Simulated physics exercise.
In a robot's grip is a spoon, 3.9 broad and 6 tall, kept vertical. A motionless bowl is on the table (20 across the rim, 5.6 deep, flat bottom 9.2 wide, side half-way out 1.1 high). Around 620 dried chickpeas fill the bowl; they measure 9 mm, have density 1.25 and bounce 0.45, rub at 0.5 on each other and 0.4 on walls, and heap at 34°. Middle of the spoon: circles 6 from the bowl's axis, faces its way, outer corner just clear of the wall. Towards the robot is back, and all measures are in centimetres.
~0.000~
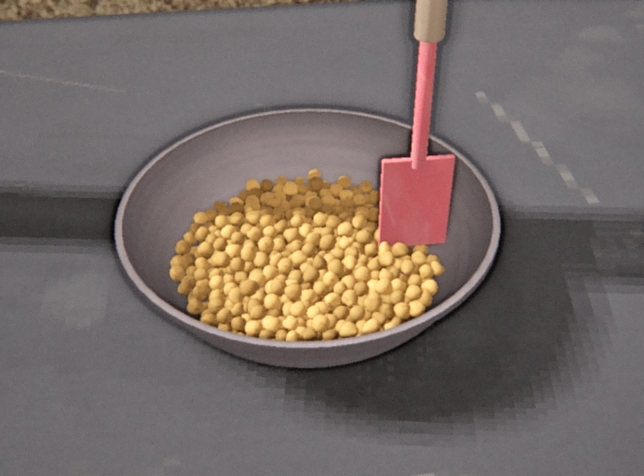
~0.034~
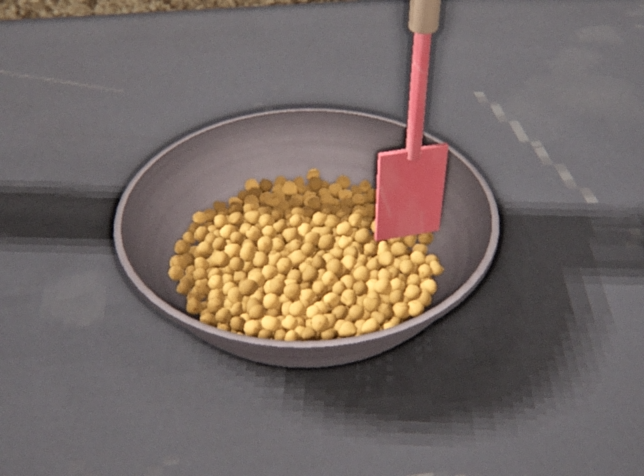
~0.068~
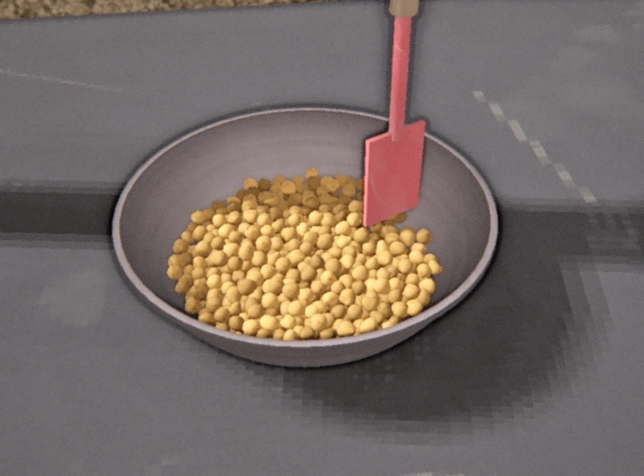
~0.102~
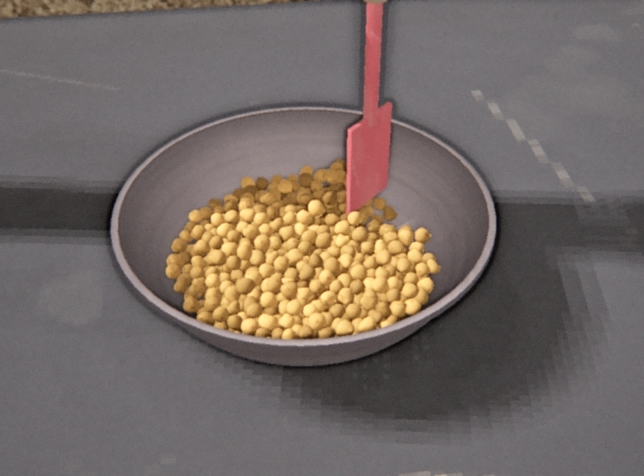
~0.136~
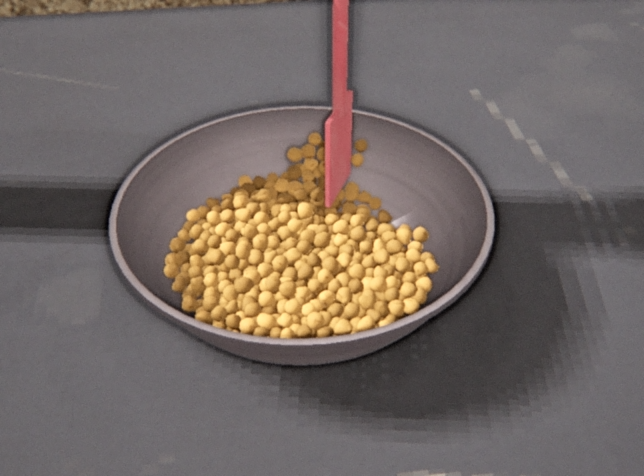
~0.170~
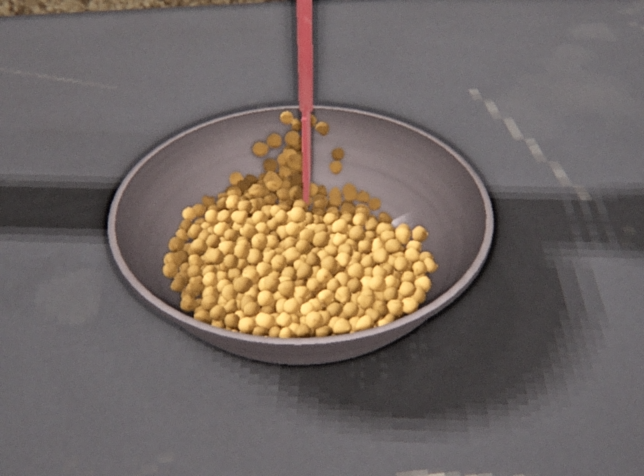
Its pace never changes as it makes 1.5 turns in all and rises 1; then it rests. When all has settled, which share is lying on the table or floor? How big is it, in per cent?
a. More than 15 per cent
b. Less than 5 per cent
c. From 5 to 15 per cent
Answer: B.
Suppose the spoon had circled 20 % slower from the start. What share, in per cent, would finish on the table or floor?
Near 0 in a hundred, it would be.
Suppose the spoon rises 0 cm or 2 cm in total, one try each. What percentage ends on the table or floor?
Close to 10 and 0 percent, in that order.
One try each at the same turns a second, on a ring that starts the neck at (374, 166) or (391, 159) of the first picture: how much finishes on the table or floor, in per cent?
Roughly 0 % and 0 %.
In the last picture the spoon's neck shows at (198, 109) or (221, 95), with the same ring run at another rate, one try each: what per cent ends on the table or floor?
Roughly 15 and 10 percent, in that order.
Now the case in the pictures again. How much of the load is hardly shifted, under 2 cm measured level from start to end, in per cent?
I'd guess close to 65 percent of the load.
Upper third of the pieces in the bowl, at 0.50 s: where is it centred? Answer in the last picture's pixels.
About (311, 291) in the last picture.
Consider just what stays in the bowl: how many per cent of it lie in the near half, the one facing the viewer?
I'd say around 50 per cent.
After 0.50 s, 260° round, highest piece 7 above the table; 609 in the bowl, 4 on the table or floor, 3 in flight or on the tool.
After 0.83 s, 80° round, highest piece 6 above the table; 603 in the bowl, 13 on the table or floor.
After 1.20 s, 180° round, highest piece 4 above the table; 603 in the bowl, 13 on the table or floor.
After 1.90 s, 180° round, highest piece 4 above the table; 603 in the bowl, 13 on the table or floor.
In the end, 603 in the bowl, 13 on the table or floor. That is 2 % on the table or floor.
